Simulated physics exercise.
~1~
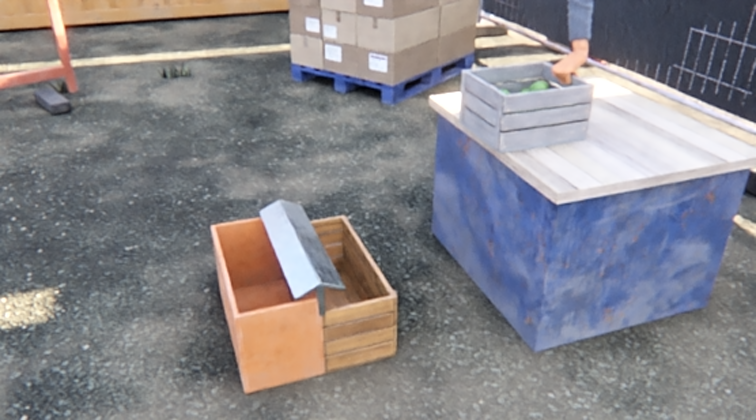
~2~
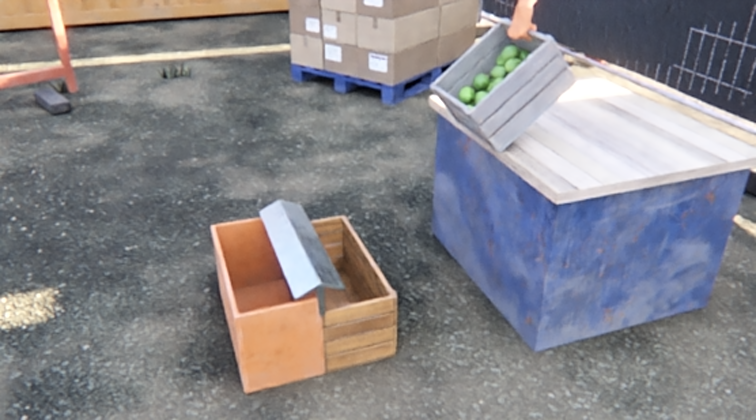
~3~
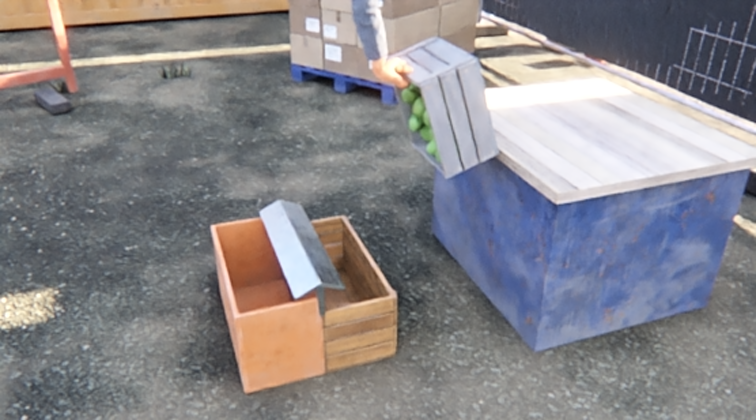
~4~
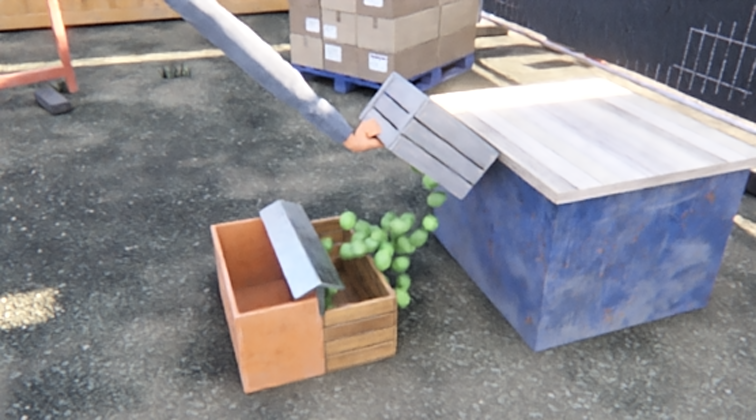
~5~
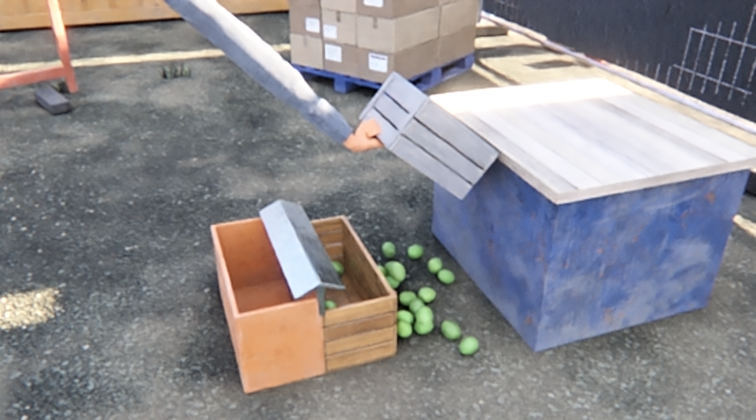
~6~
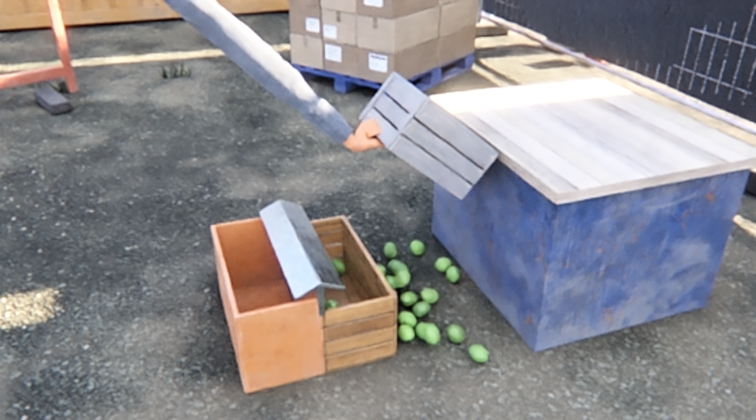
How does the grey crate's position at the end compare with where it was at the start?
At the start the grey crate sits upright on top of the blue bench. By the end it is held tipped over in the air, farther left and a little lower, just off the bench's left edge.
